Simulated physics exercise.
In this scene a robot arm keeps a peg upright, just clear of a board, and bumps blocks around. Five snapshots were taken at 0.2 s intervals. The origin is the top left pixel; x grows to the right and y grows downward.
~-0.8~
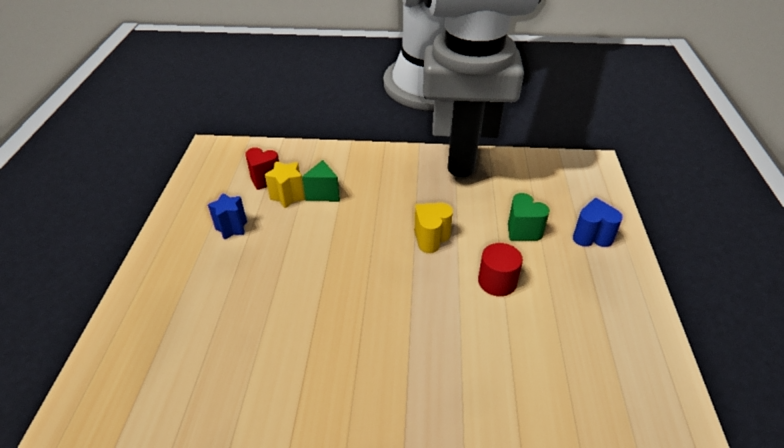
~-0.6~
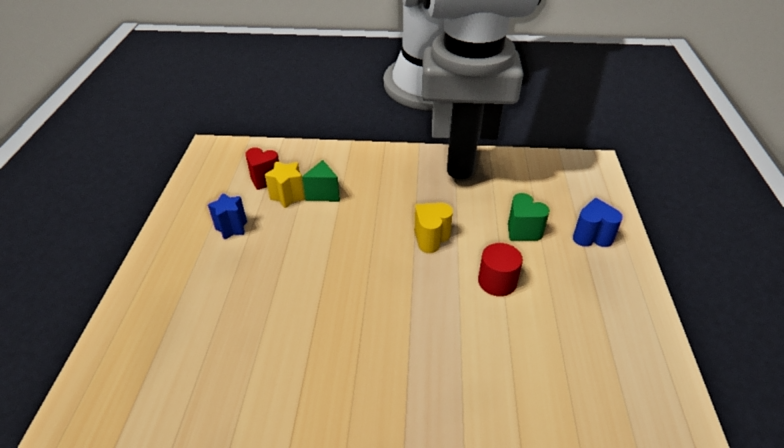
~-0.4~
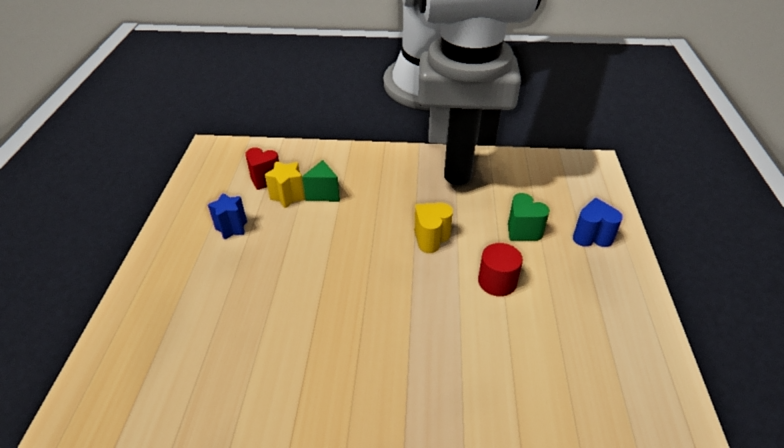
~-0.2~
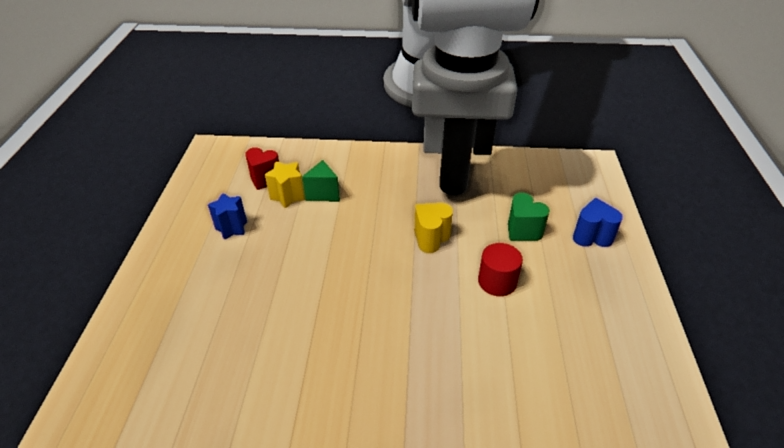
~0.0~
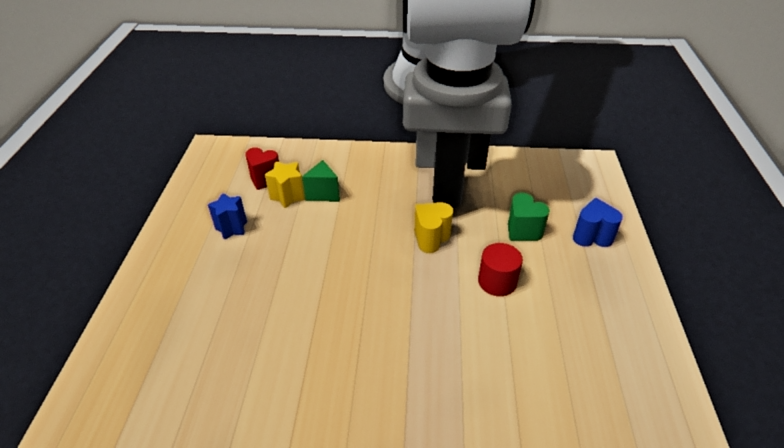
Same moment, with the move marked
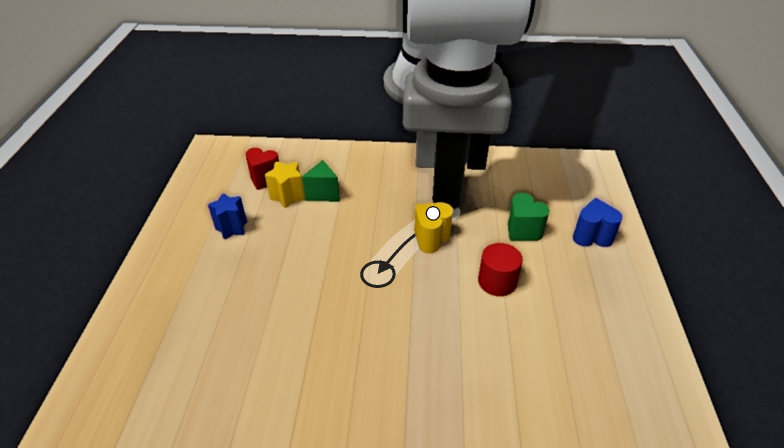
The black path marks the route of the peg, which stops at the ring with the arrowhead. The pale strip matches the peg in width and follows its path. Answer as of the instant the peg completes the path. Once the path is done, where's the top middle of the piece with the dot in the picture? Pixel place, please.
I'd say the piece with the dot ends with its top centre at (429, 237).
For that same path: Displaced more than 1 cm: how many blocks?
One block moves.
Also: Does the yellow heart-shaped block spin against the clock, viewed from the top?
Short answer: Yes.
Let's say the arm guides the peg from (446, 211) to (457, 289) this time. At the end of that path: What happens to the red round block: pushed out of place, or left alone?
If the peg follows that path, the red round block stays in its place.
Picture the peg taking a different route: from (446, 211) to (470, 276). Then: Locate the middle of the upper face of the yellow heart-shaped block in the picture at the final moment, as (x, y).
So, by the moment the path ends, you'll find the top centre of the yellow heart-shaped block at (429, 227).
The drawn path runs from (446, 211) by way of (410, 239) to (378, 274); the dot is on the yellow heart-shaped block.
The first path, step by step. One third of the way, peg at (423, 220); yellow heart-shaped block at (429, 225).
Two thirds of the way, peg at (399, 240); yellow heart-shaped block at (429, 236), turned 40° anticlockwise.
At the end, peg at (378, 265); yellow heart-shaped block at (429, 237), turned 45° anticlockwise; green heart-shaped block not moved.
